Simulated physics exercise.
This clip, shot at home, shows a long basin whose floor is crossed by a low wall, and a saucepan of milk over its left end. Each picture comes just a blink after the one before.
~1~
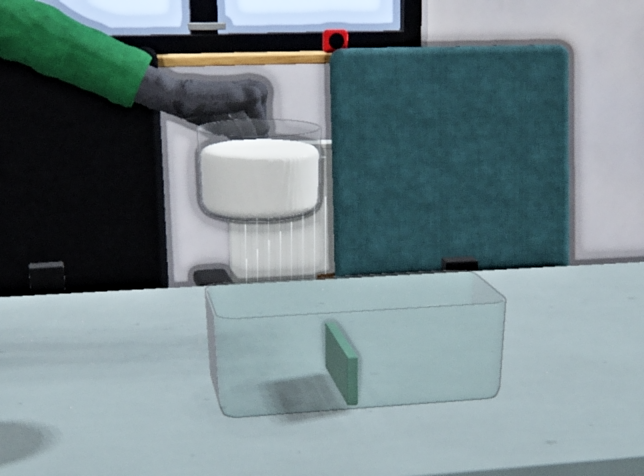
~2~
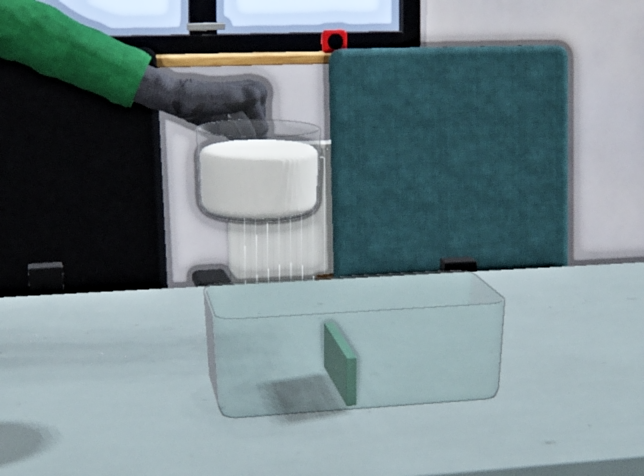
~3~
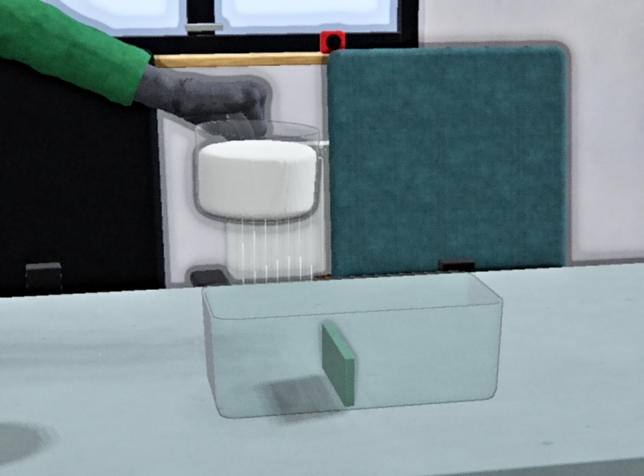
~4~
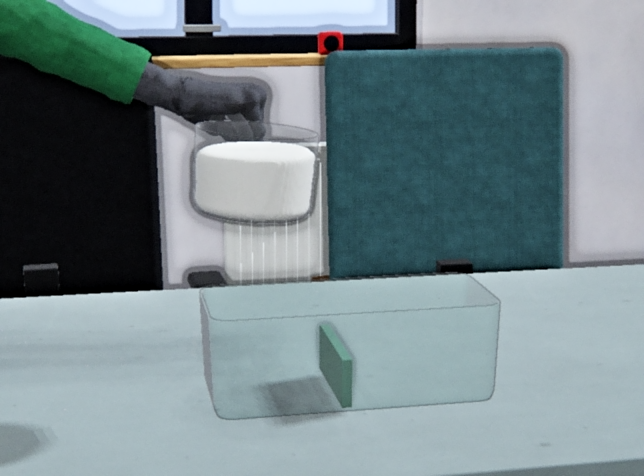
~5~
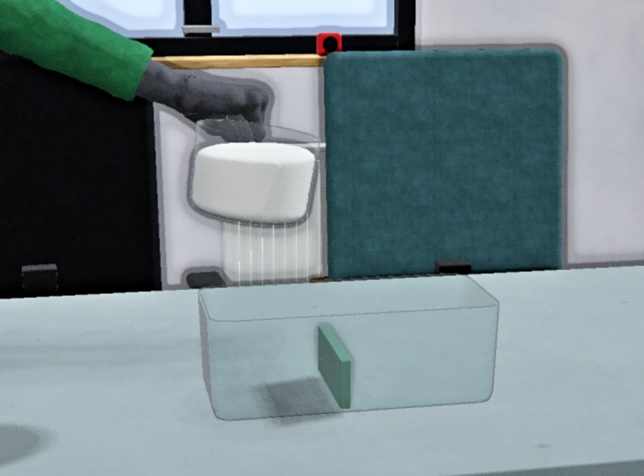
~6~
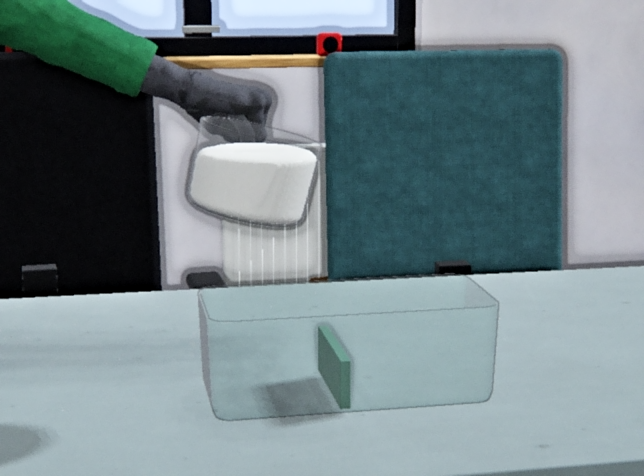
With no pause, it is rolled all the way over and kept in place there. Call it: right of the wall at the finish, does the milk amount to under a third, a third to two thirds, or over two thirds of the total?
Over two thirds of the total.
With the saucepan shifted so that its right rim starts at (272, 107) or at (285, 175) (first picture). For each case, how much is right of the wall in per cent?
In turn 45 and 35 in a hundred.
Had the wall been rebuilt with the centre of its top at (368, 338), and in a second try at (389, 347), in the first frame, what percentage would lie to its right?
Roughly 60 % and 30 %.
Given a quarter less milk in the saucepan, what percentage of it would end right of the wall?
Best guess: Around 85 %.
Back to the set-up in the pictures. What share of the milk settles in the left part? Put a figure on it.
That is roughly 10 percent of it.
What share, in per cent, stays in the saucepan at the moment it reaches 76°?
Some 65 per cent has not yet come out.
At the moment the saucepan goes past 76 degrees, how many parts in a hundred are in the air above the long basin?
It's close to 30 %.
A moment on, the saucepan is tipped on its side and 66 per cent is still to pour, 0 is left of the wall and 5 right of it.
Next, the saucepan is tipped right over and 12 per cent is still to pour, 2 is left of the wall and 73 right of it.
Then the saucepan is tipped right over and 0 per cent is still to pour, 9 is left of the wall and 88 right of it.
Later the saucepan is tipped right over and 0 per cent is still to pour, 10 is left of the wall and 90 right of it.
In the end 10 per cent lies left of the wall, 90 right of it and 1 outside.
